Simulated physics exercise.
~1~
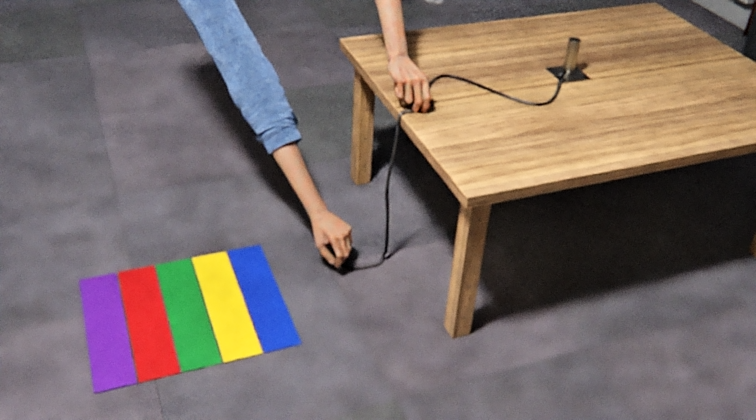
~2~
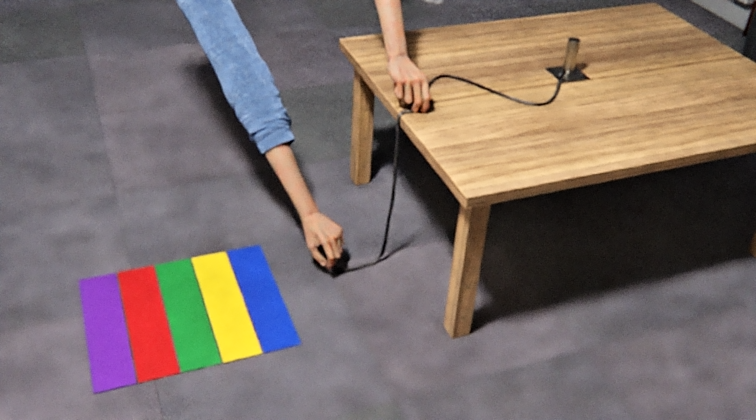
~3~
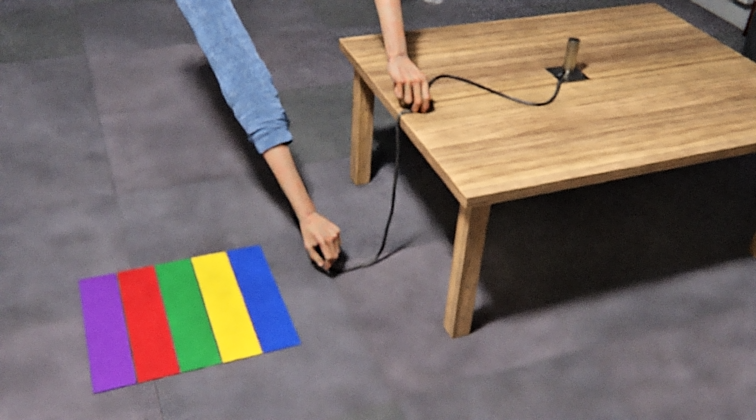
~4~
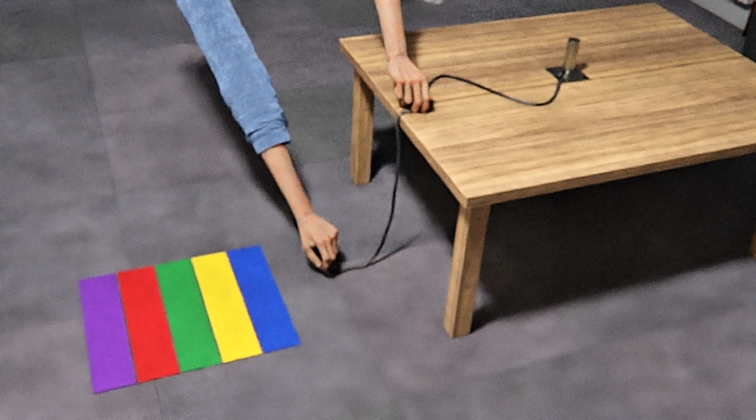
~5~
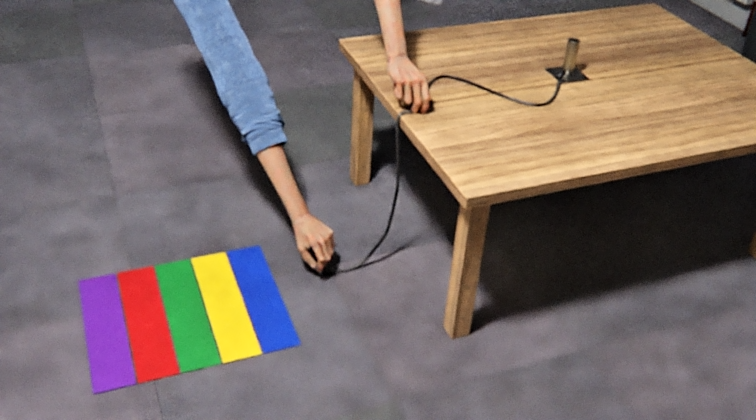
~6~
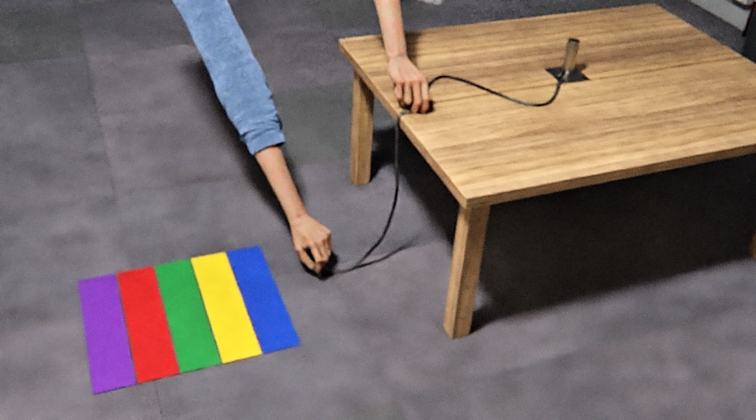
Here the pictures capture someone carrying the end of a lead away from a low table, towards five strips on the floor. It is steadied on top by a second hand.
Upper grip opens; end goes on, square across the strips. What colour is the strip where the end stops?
It is purple.
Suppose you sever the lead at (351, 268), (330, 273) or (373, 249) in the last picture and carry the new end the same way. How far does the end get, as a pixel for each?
Try 1: (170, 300); try 2: (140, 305); try 3: (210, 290).
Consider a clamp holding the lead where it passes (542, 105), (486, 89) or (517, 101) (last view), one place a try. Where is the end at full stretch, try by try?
First (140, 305), next (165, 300), last (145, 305).
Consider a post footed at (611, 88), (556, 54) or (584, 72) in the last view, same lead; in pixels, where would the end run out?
The spots are near (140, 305), (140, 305) and (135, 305).
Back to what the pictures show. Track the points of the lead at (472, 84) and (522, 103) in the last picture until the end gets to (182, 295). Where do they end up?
First point (437, 104), second point (489, 95).
Soon after, end near (182, 295); over green.
After that, end near (135, 305); over red.
At the stop, end near (106, 311); over purple. Over purple.
